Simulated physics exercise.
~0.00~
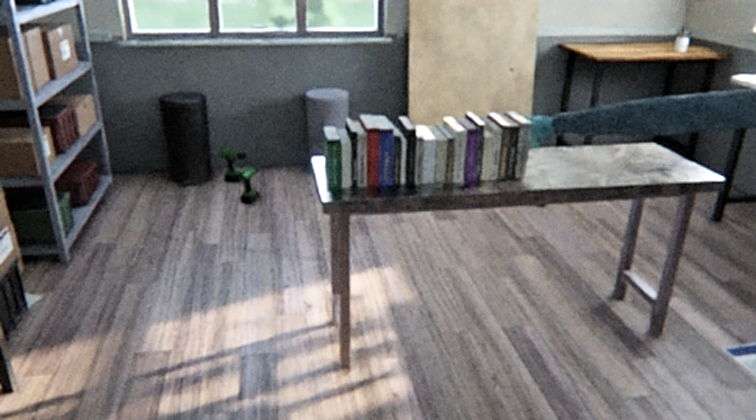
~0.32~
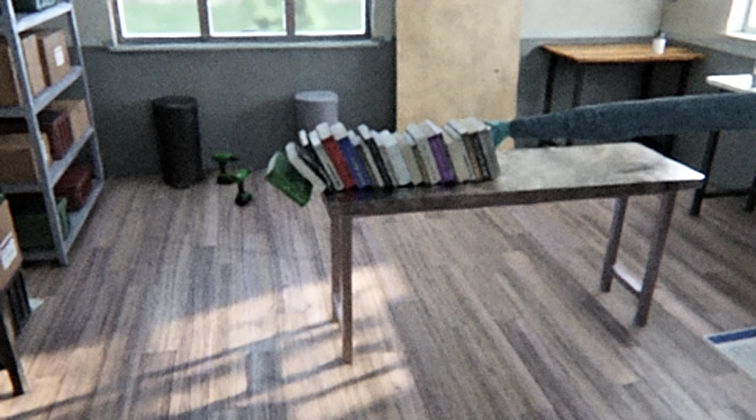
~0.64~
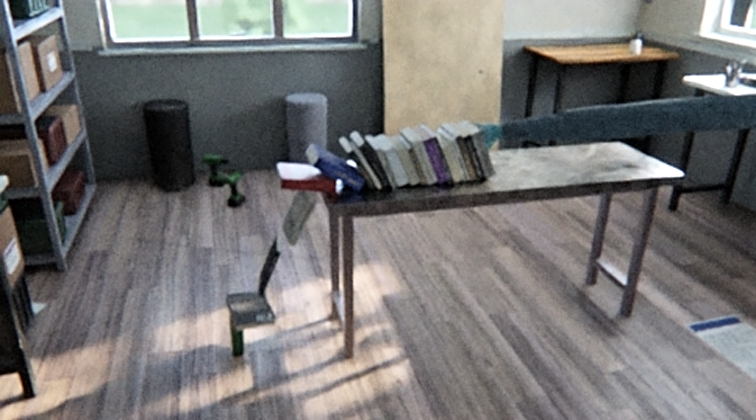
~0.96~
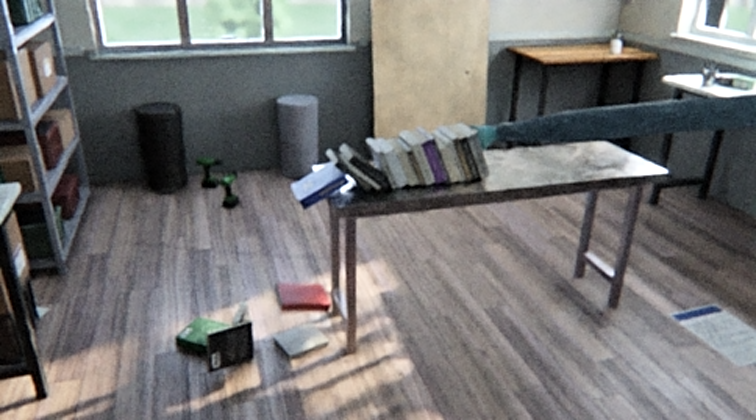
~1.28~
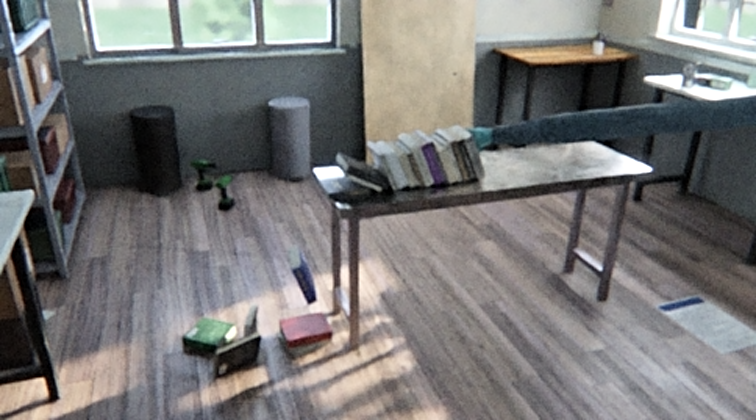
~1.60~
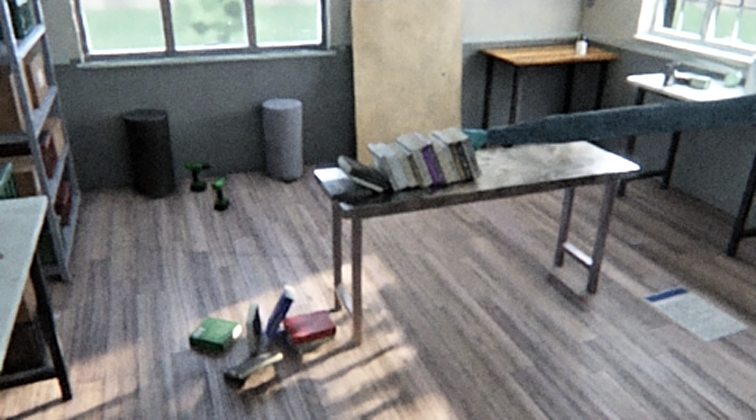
To begin with, a row of upright books stands on a metal table in a workshop-like room, and an arm in a blue-green sleeve reaches in from the right. The hand pushes the row leftward, so the books lean and the green one tips over the table's left edge. It falls, and more books tumble after it, the red one among them. A blue book hangs at the edge, then drops too. Finally, the green, red and blue books lie in a small group on the floor, while the purple one stays leaning among those still on the table.
